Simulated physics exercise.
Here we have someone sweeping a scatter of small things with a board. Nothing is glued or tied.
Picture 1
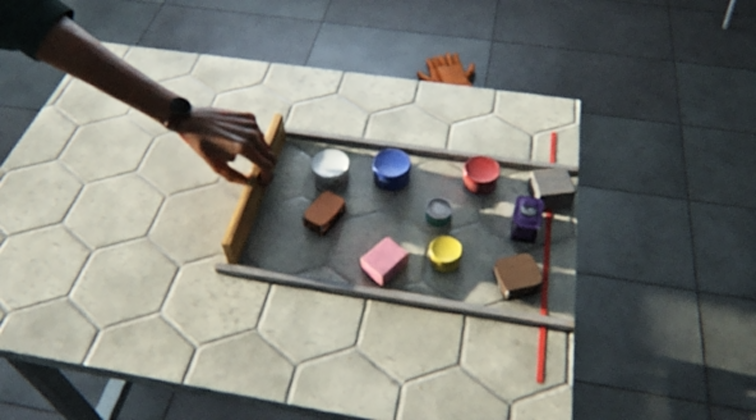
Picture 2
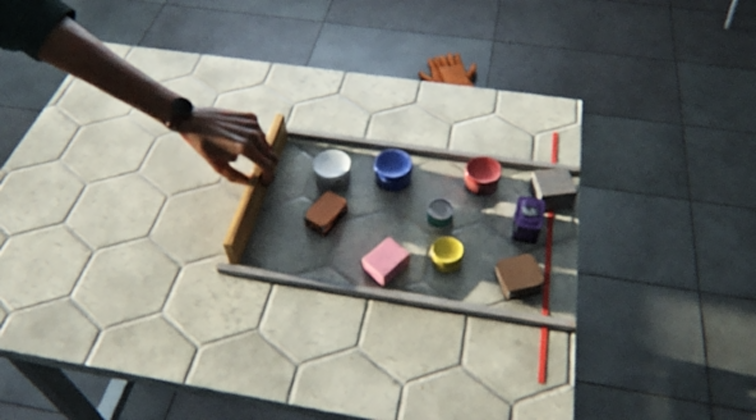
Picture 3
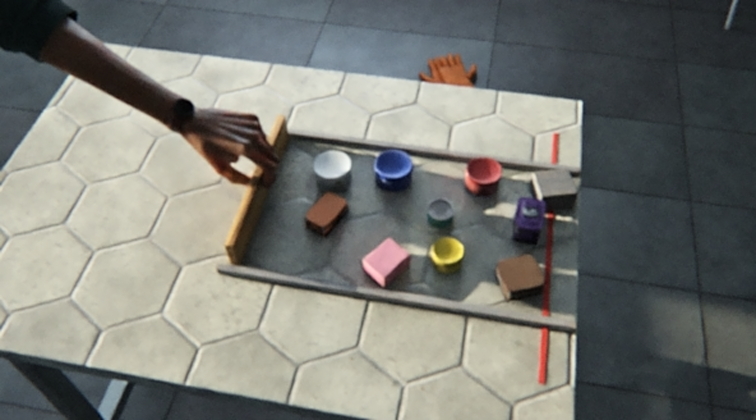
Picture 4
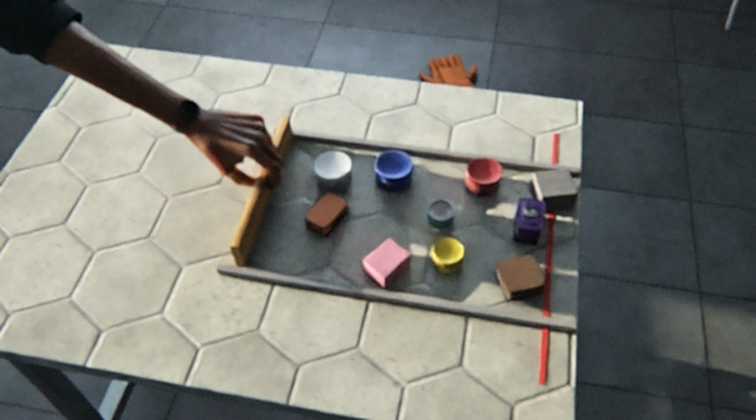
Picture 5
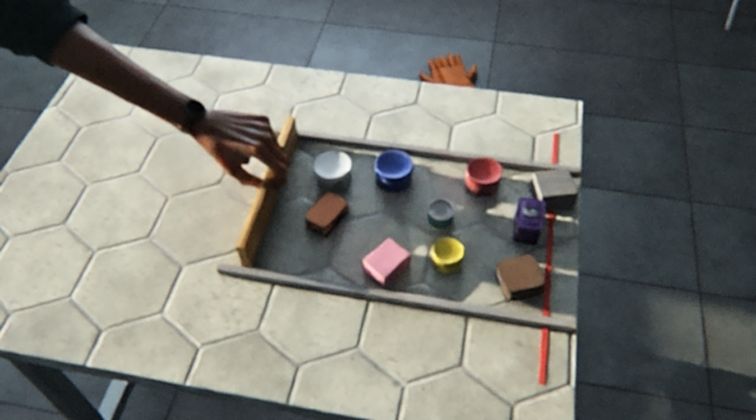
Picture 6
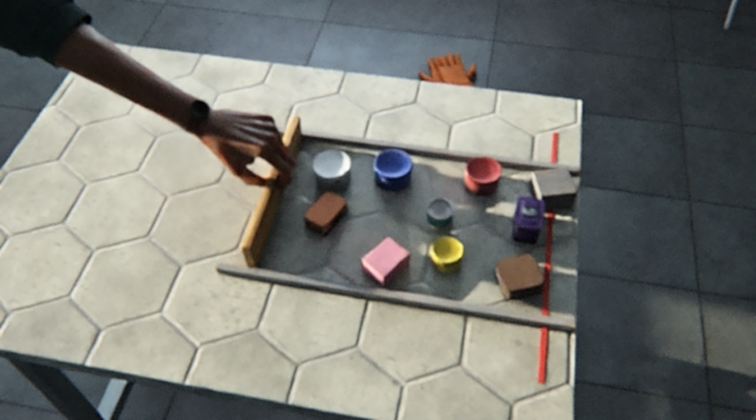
At first, a hand holds an upright wooden board at the left end of a grey tray area on a tiled table, with bowls, blocks and a purple case scattered to its right. The hand then slides the board slightly rightward, while the scattered things stay practically still.
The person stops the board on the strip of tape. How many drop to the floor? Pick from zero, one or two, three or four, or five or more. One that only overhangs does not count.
As it turns out, the number that fall off is five or more.
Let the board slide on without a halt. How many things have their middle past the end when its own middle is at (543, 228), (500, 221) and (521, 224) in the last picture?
It would be 6, 1 and 2.
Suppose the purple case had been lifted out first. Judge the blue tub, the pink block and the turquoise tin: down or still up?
The blue tub is kept; the pink block survives; the turquoise tin goes over.
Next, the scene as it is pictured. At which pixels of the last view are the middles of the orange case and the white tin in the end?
First (563, 247), then (572, 214).
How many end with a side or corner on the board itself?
The number is 4.
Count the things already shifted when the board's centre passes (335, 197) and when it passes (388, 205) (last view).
By then 3, and 4.
Early on, none off yet; grey block at rest near (553, 189); purple case at rest near (528, 220); brown case at rest near (518, 277).
A while later, none off yet; grey block at rest near (554, 189); purple case at rest near (528, 220); brown case travelled a little near (532, 282).
Finally, the number that fall off is five or more; lost, turquoise tin, yellow tub, red pot, brown case, purple case and grey block.
